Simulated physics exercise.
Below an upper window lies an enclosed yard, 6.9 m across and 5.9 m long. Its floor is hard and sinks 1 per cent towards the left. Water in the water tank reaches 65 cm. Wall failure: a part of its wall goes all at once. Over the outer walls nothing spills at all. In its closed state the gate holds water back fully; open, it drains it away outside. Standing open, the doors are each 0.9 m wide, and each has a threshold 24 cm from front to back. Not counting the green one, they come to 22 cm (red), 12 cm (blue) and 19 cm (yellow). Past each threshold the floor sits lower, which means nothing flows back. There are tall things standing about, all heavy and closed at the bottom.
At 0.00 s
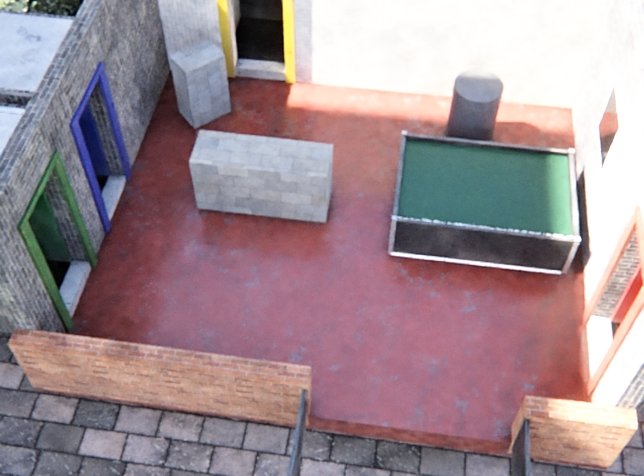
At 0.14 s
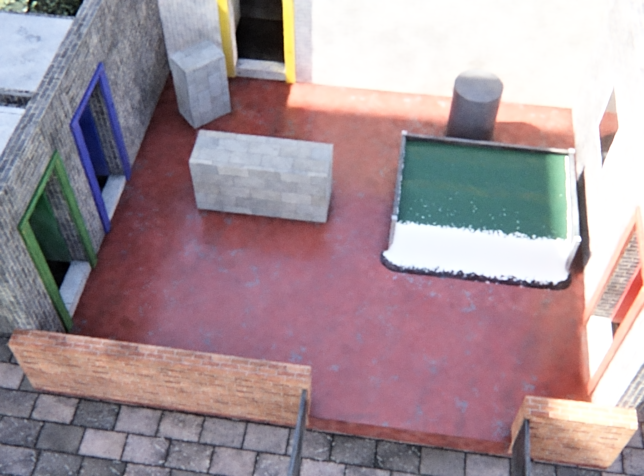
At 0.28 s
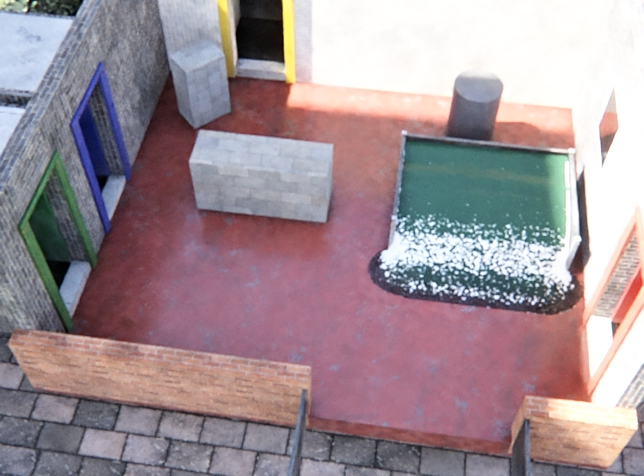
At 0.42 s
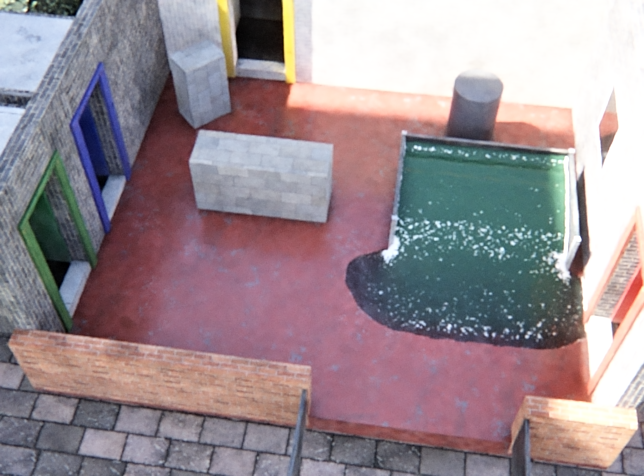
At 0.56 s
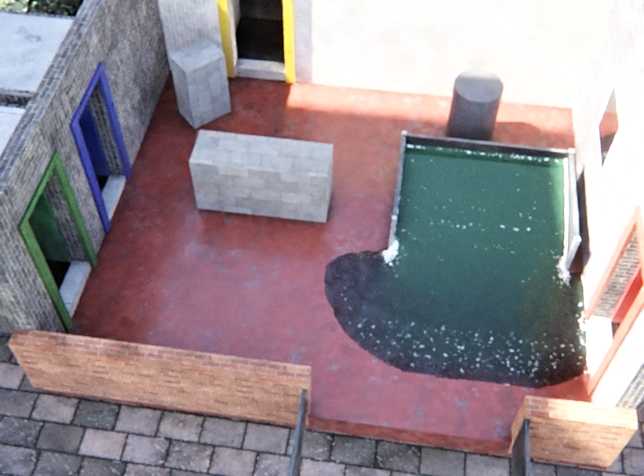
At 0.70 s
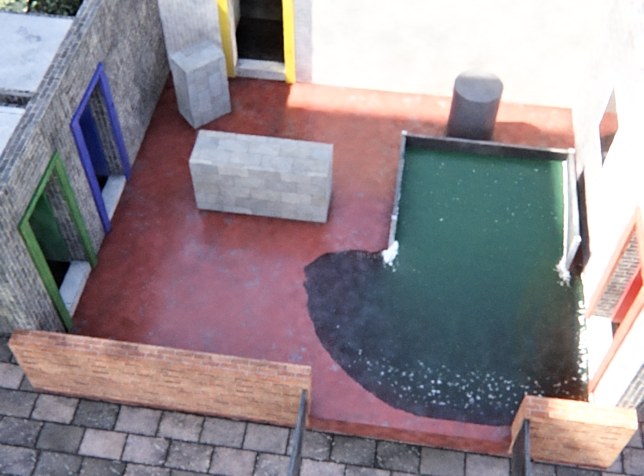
An enclosed yard with a red floor is seen from high above, the view staying fixed. A green-topped water tank and a dark cylinder stand at right, grey blocks towards the left, with green and blue doorways at left, yellow at the back and red at right. The tank's front wall gives way, and foaming water pours forward, spreading left and around to the red doorway.
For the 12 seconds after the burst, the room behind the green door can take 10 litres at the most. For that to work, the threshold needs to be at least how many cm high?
At least about 9 cm high.
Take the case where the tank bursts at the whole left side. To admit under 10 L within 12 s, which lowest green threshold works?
Close to 17 cm at the least.
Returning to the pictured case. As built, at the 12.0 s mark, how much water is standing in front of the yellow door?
It stands about 2.5 centimetres deep.
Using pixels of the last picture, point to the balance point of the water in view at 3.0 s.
I'd put it close to (452, 314).
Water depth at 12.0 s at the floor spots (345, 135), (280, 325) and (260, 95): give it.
About 2, 2 and 3 cm.
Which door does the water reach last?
The yellow one comes last.
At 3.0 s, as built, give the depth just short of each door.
Lab note, cm: Red 19; blue 0; yellow 0; green 0.
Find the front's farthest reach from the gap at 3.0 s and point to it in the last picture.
I'd put the front's tip around (55, 365).
After 1.4 s water covers 30 % of the floor, deepest (44 cm) near (591, 435); it has not reached the green door.
After 3.0 s water covers 35 % of the floor, deepest (22 cm) near (561, 431); it has not reached the green door.
After 12.0 s water covers 70 % of the floor, deepest (8 cm) near (167, 81); 6 cm at the green door, 0 litres in over its 17 cm threshold.
At the green door as built, the water arrived by 3.3 s and peaked near 12 cm at 6.4 s.
Run again over the same 12 s with other heights there, 17 litres in over 8 cm, 1 litre over 11 cm. The limit of 10 litres is kept from about 9 cm up.
